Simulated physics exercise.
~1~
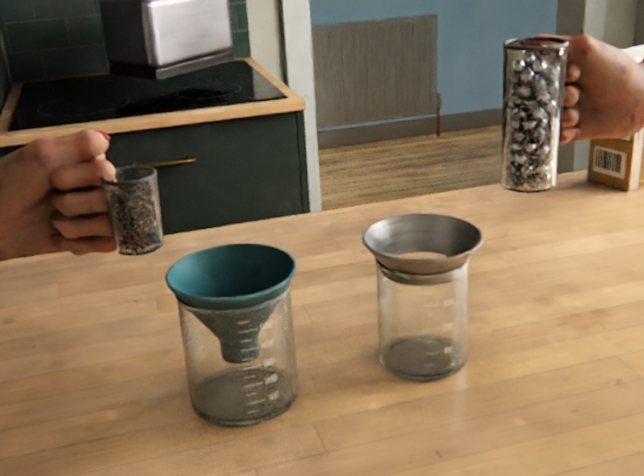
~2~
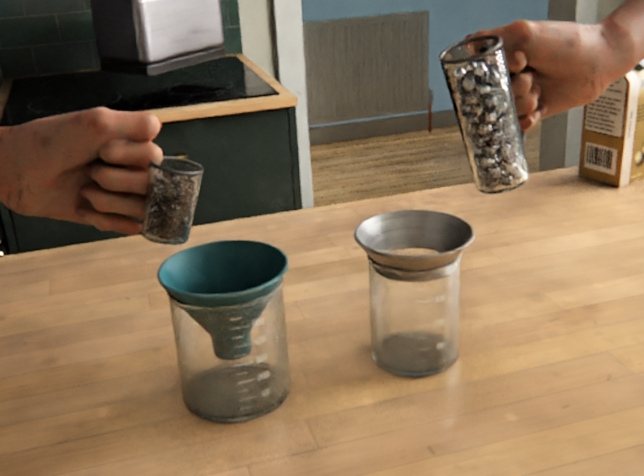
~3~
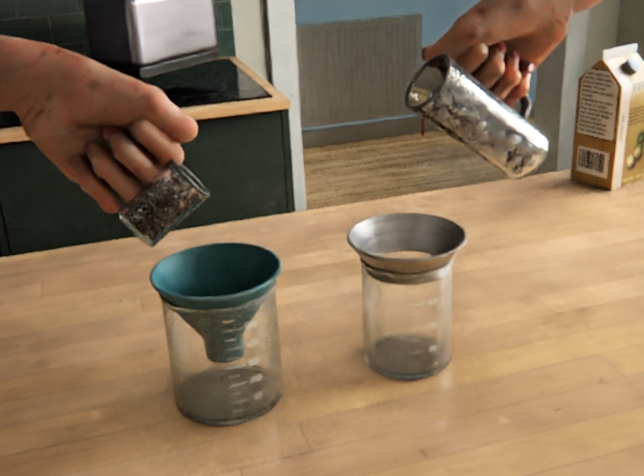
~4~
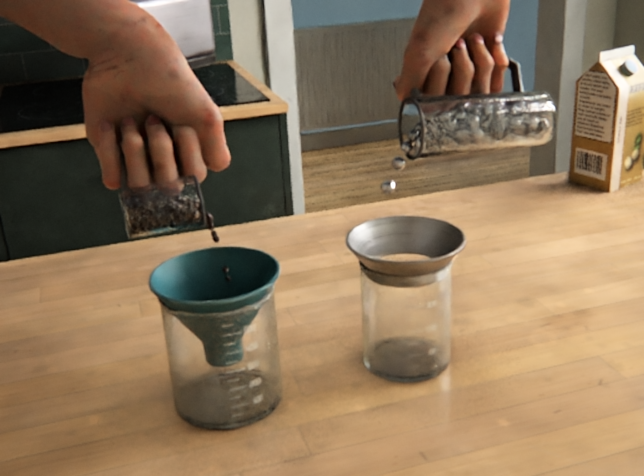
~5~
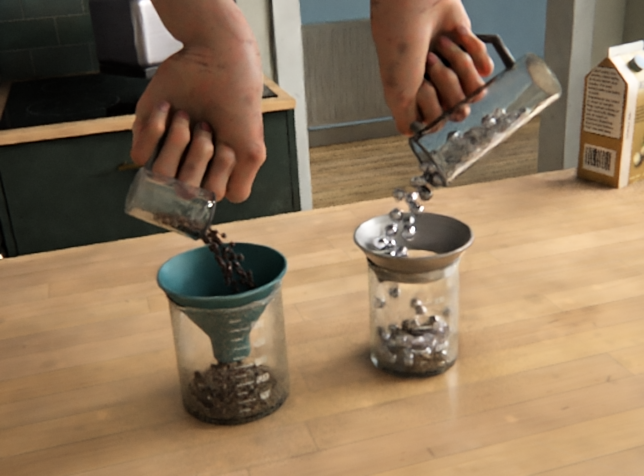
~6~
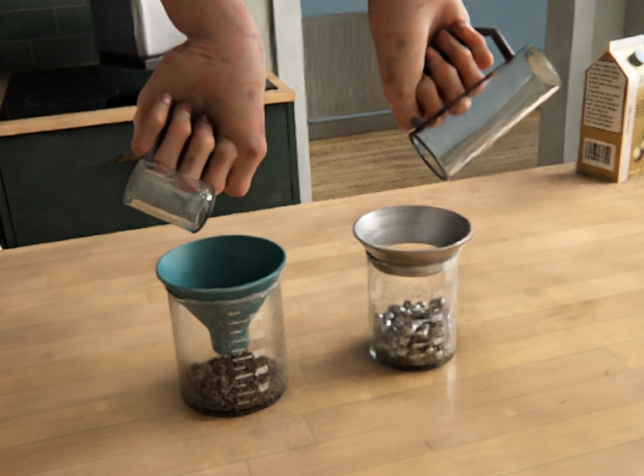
On a wooden kitchen counter, two hands tipping dark bits and silvery pieces from cups through funnels, all settling in the jars below.
